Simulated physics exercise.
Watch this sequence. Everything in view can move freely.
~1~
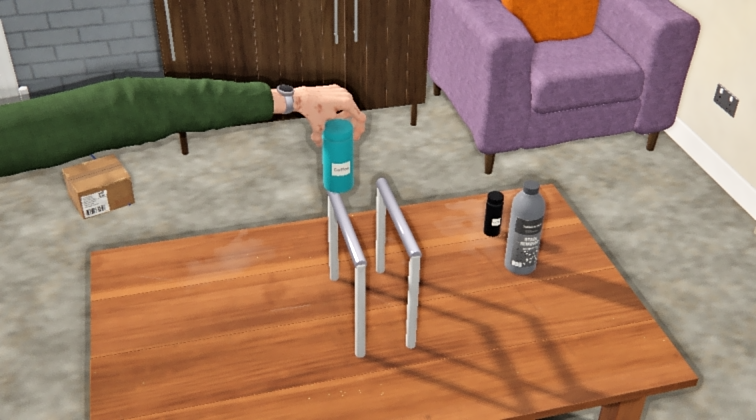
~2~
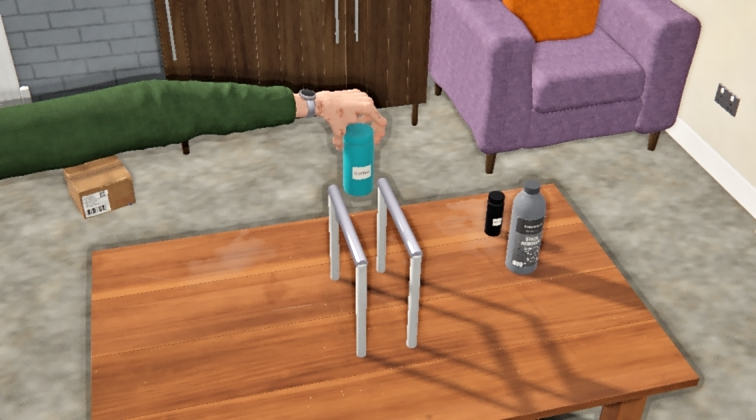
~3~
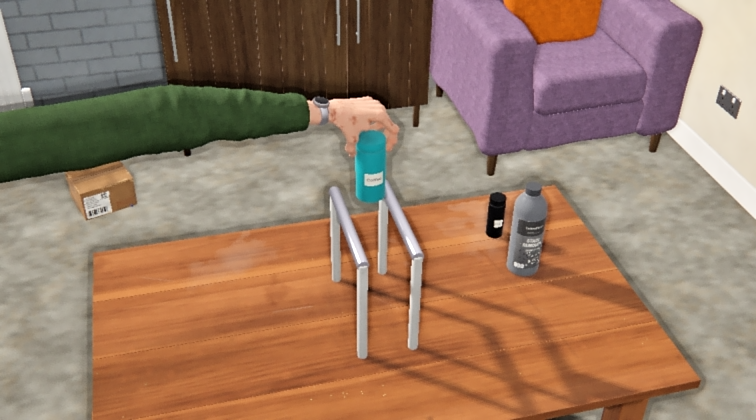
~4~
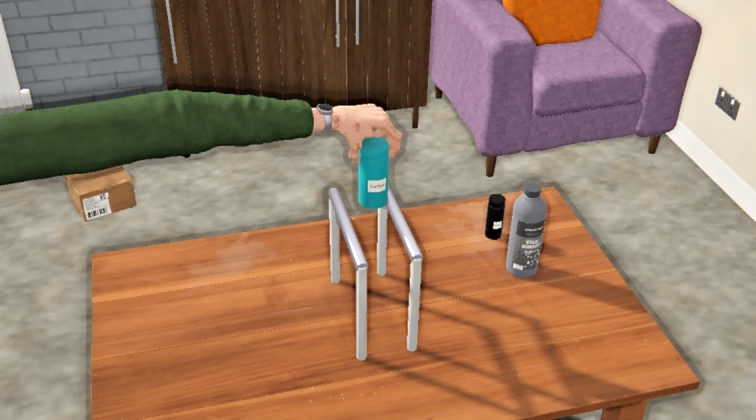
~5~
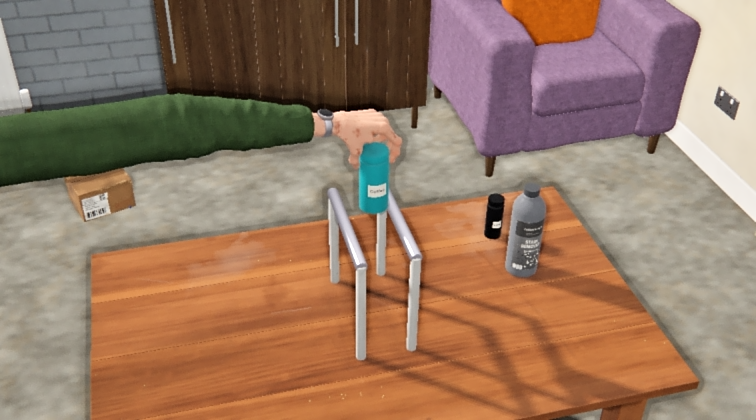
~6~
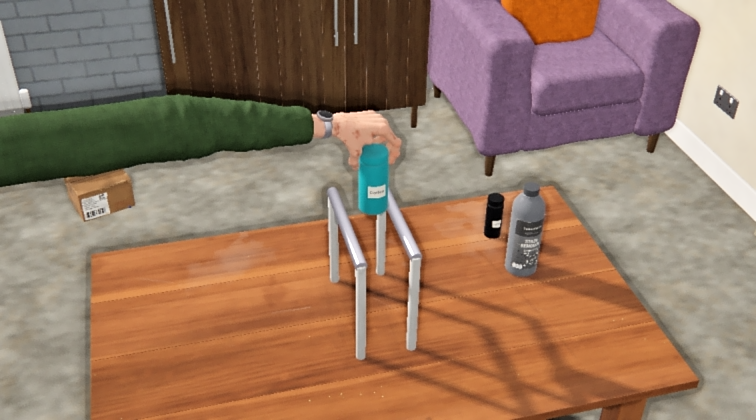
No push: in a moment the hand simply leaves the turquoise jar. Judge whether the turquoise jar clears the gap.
Well, it makes it down to the table in the end.
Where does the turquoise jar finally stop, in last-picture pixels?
At about (372, 290).
Then, 0.20 s on from there, turquoise jar shifted well along near (373, 218).
Then, 0.30 s on from there, turquoise jar shifted well along near (372, 287).
Then, 0.40 s on from there, as before.
In the end, moved from the start, turquoise jar; the other 2 unmoved. At the end, from the last picture's camera, turquoise jar near (372, 290). The jar drops through.
